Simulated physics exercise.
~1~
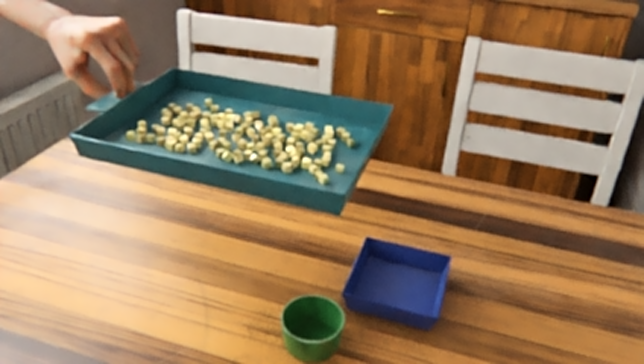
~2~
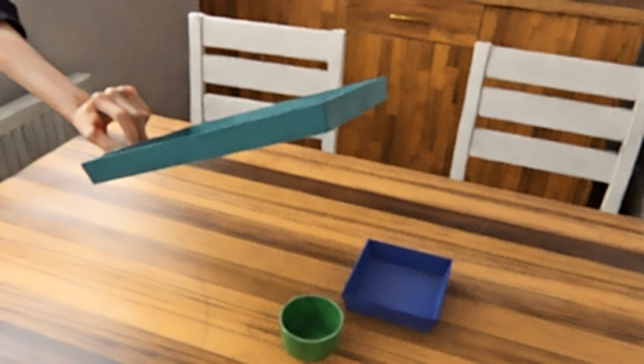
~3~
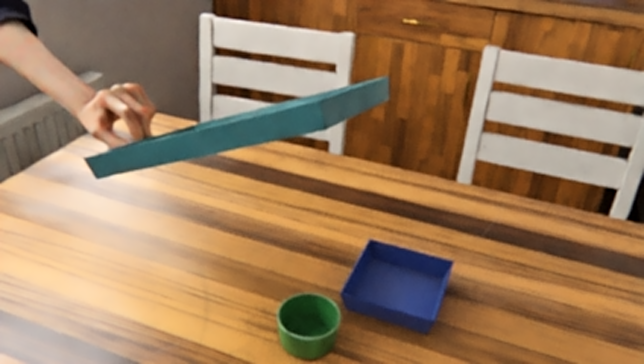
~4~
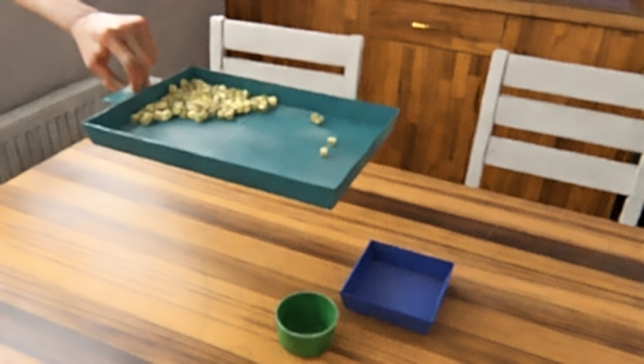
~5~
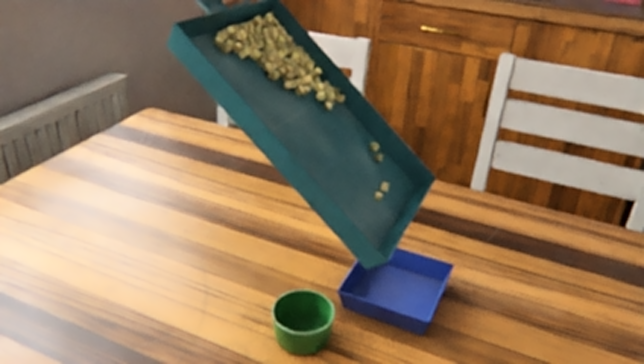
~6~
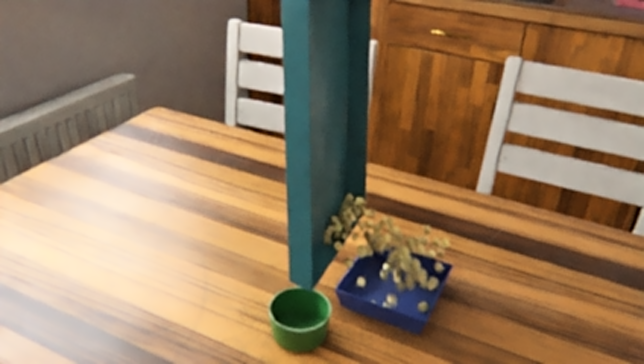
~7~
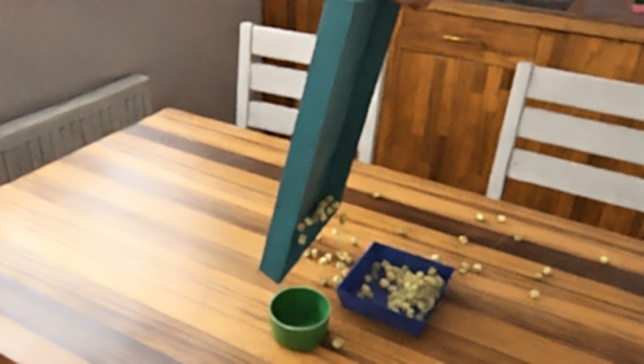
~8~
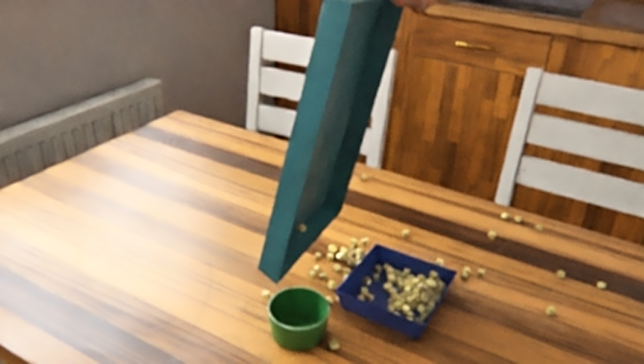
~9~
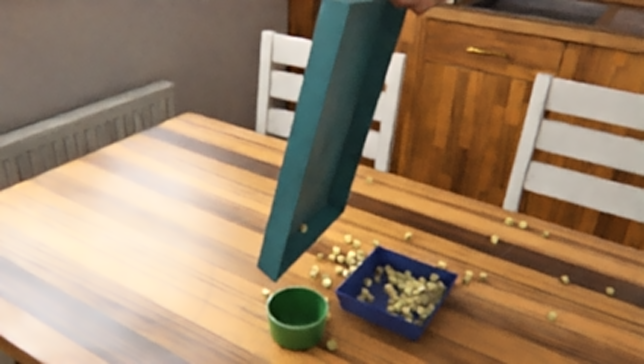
Teal tray of potato cubes tilting, levelling, then tipping steeply by hand, filling a blue tin and scattering many across the table.
